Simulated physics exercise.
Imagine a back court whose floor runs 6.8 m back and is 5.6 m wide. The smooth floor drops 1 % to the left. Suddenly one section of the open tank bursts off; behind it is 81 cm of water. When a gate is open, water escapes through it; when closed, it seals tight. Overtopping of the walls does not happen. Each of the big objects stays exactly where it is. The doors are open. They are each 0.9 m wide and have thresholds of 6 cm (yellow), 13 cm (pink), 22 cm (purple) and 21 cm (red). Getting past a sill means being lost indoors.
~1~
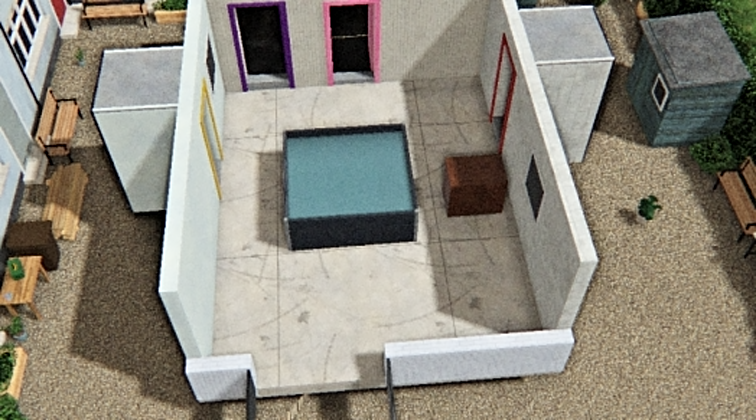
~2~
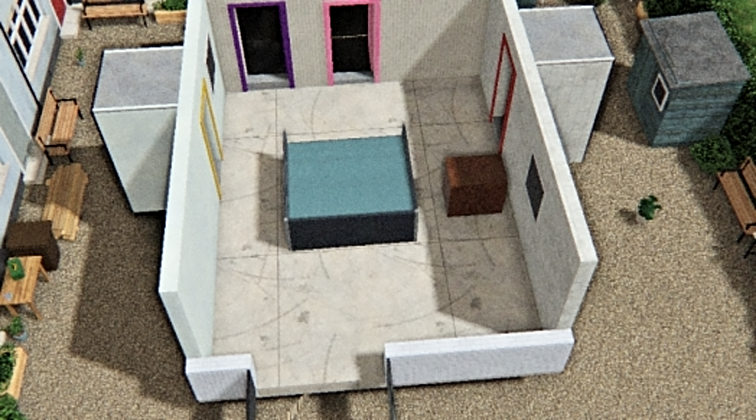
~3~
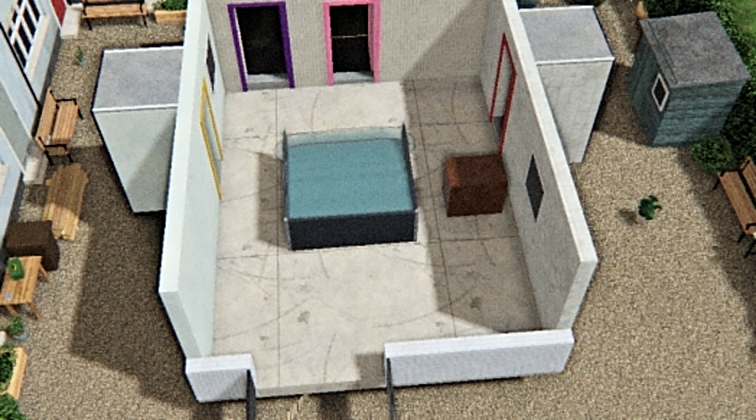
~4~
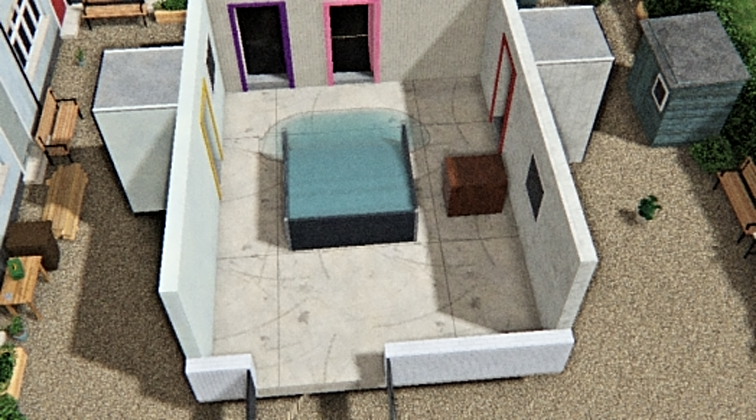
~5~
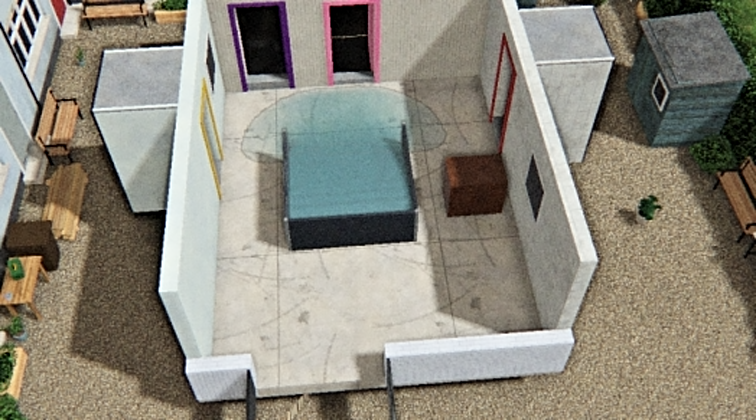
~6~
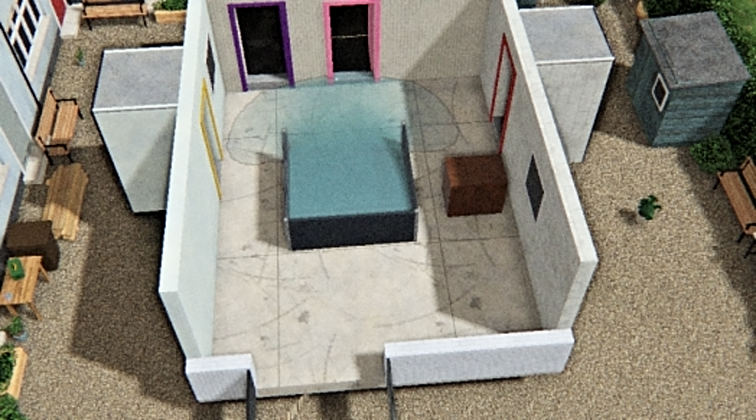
A pale-floored, walled back court is seen from high above by a still camera, with gravel, wooden benches and small sheds around it. A dark-sided open tank of blue-green water sits near the middle, a reddish-brown box to its right, and purple- and pink-framed doorways behind. The tank's far side opens, and water pours out, spreading in a thin, rounded sheet across the floor toward the back wall.
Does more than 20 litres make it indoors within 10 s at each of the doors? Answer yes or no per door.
Yellow door, yes; pink door, yes; purple door, yes; red door, no.
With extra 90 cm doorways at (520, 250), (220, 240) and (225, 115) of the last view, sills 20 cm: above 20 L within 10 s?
In that order: Short of it, short of it, beyond it.
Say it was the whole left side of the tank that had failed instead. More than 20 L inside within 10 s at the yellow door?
At the yellow door the limit is exceeded.
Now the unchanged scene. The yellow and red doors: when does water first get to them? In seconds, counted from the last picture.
Times: Yellow 1.5 seconds, red 1.1 seconds.
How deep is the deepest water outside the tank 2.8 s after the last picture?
About 31 cm.
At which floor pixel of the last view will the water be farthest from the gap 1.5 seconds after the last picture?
About pixel (480, 79).
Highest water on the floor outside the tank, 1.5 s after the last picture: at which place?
About (226, 96).
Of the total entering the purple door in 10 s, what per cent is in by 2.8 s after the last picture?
About 95 per cent.
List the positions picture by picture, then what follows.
Still water, 81 cm deep, in the open tank at (348, 173), in the first picture.
The front is at a hidden place, 1.2 m from the gap on the open tank's far side; 0.6 m2 of floor is under water; 81 cm left at the back of the open tank, in the second picture.
Water pours out on the open tank's far side and has run 1.4 m, to (410, 138); typically 15 cm deep outside, 81 cm at the open tank's back, in the third picture.
Water pours out on the open tank's far side and has run 1.8 m, to (416, 123); typically 12 cm deep outside, 78 cm at the open tank's back, in the fourth picture.
The front is at (259, 120), 2.2 m from the gap on the open tank's far side; 6.6 m2 of floor is under water; 69 cm left at the back of the open tank, in the fifth picture.
The front is at (273, 89), 2.6 m from the gap on the open tank's far side; 8.4 m2 of floor is under water; 70 cm left at the back of the open tank, in the sixth picture.
Then, 0.7 s after the last picture water covers 30 % of the floor and is deepest (51 cm) near (317, 90); yellow door not reached, pink door 44 cm at the sill, 187 L in, purple door 34 cm at the sill, 14 L in, red door not reached.
Then, 1.5 s after the last picture water covers 35 % of the floor and is deepest (50 cm) near (226, 96); yellow door 1 cm at the sill, 0 L in, pink door 40 cm at the sill, 416 L in, purple door 37 cm at the sill, 59 L in, red door 3 cm at the sill, 0 L in.
Then, 2.8 s after the last picture water covers 60 % of the floor and is deepest (31 cm) near (226, 96); yellow door 9 cm at the sill, 4 L in, pink door 22 cm at the sill, 573 L in, purple door 27 cm at the sill, 112 L in, red door 13 cm at the sill, 0 L in.
Then, 5.3 s after the last picture water covers 85 % of the floor and is deepest (20 cm) near (213, 359); yellow door 10 cm at the sill, 27 L in, pink door 12 cm at the sill, 602 L in, purple door 13 cm at the sill, 119 L in, red door 11 cm at the sill, 0 L in.
Then, 9.3 s after the last picture water covers 95 % of the floor and is deepest (11 cm) near (284, 110); yellow door 9 cm at the sill, 52 L in, pink door 10 cm at the sill, 602 L in, purple door 11 cm at the sill, 119 L in, red door 5 cm at the sill, 0 L in.
